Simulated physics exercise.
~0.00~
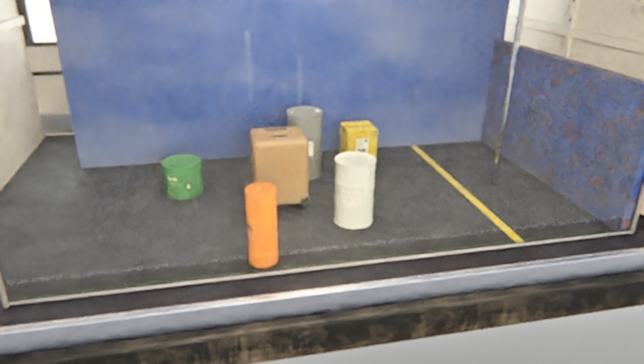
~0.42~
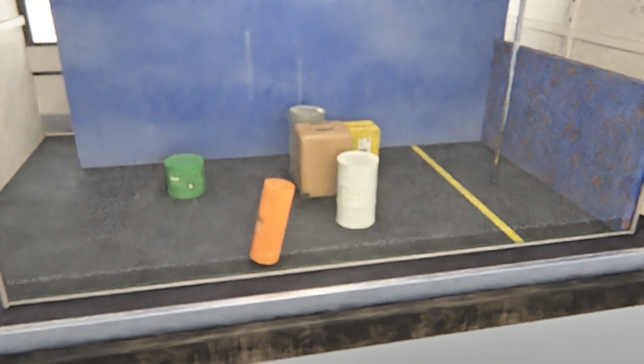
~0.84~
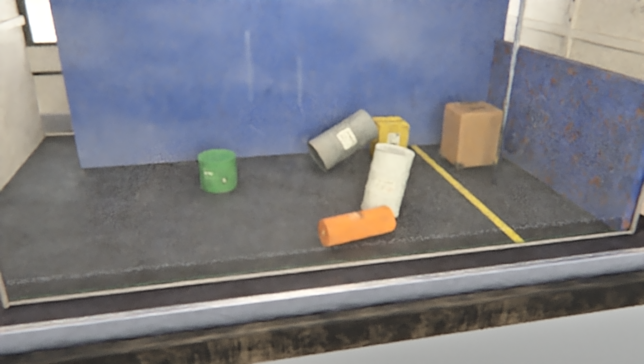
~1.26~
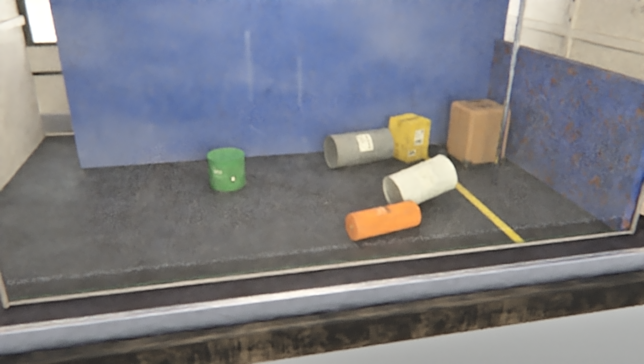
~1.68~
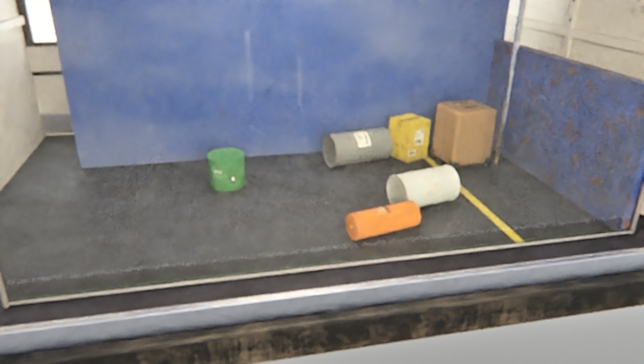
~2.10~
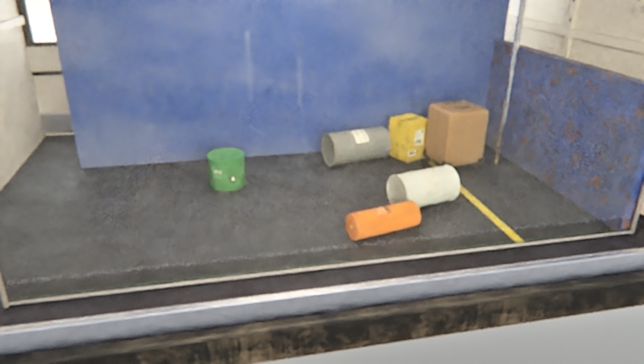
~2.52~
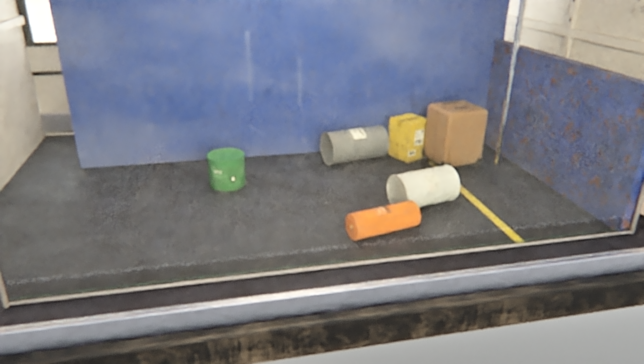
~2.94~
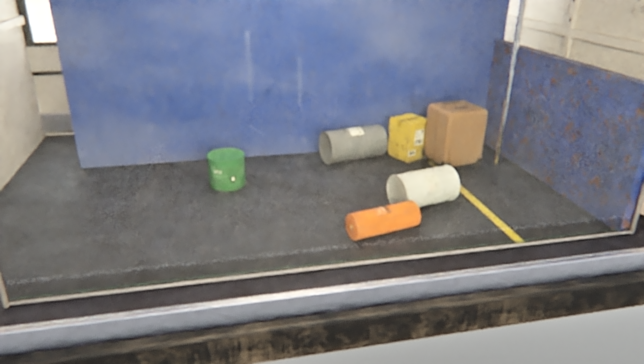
The clip shows a brown box rolling right across a blue-walled bay as an orange roll, white drum and gray drum topple and a yellow pack and green bucket slide right; the box drifts back slightly, resting past the yellow line, the others short of it.
